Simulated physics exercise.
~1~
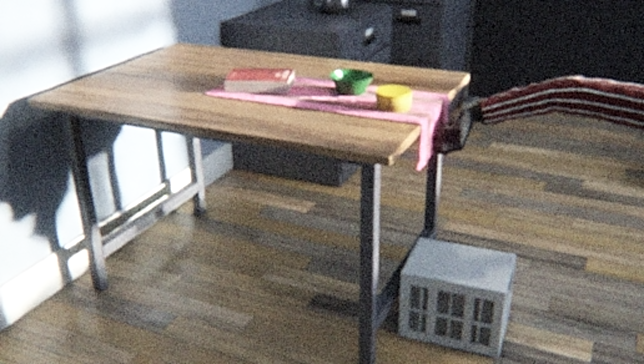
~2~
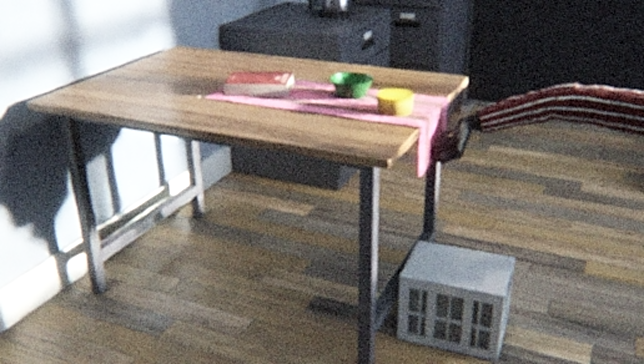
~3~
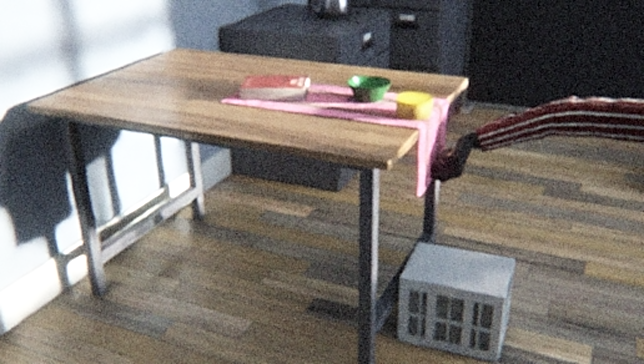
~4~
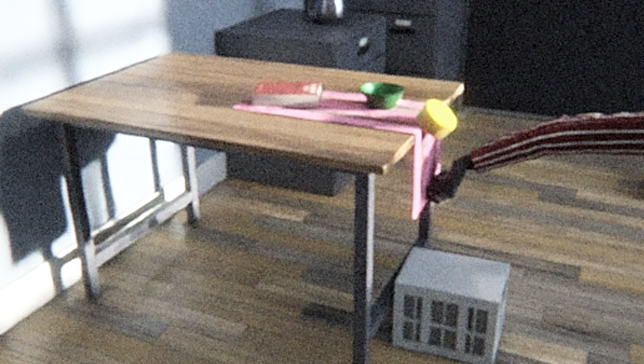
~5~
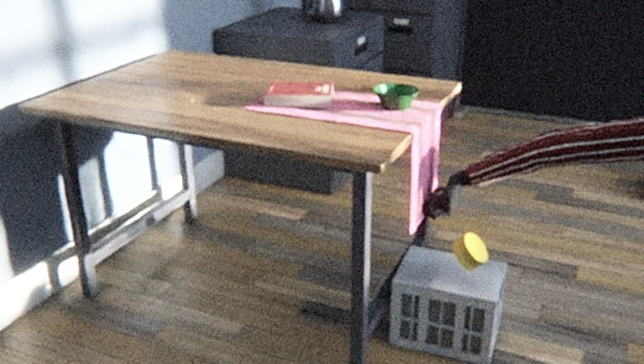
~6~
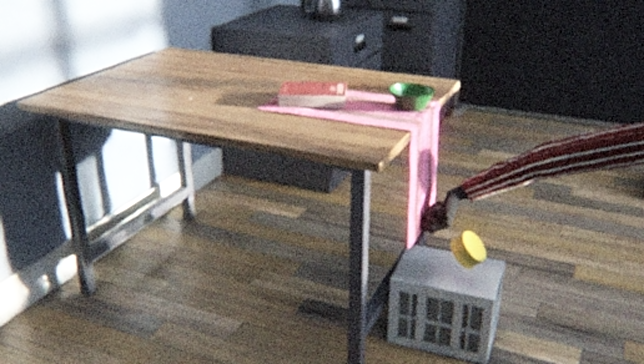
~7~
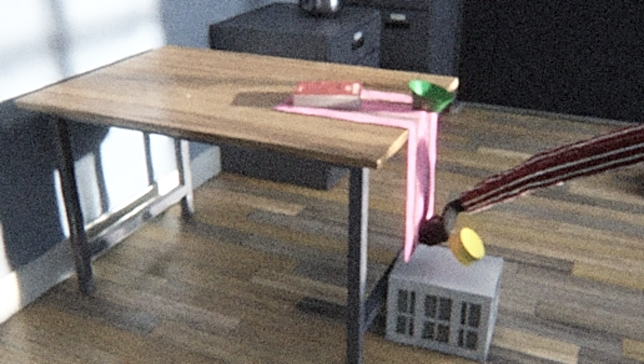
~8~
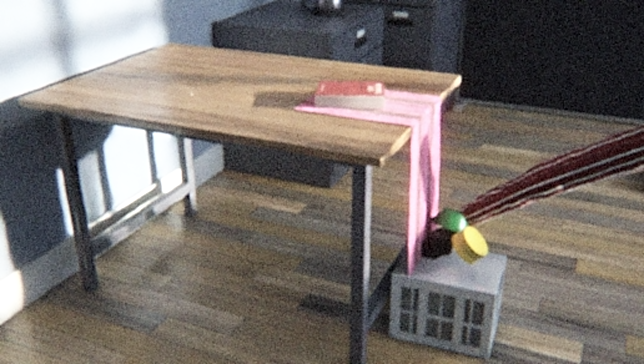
Arm in striped sleeve pulling pink cloth down off a table end, yellow tub then green bowl dropping, red book staying on top.
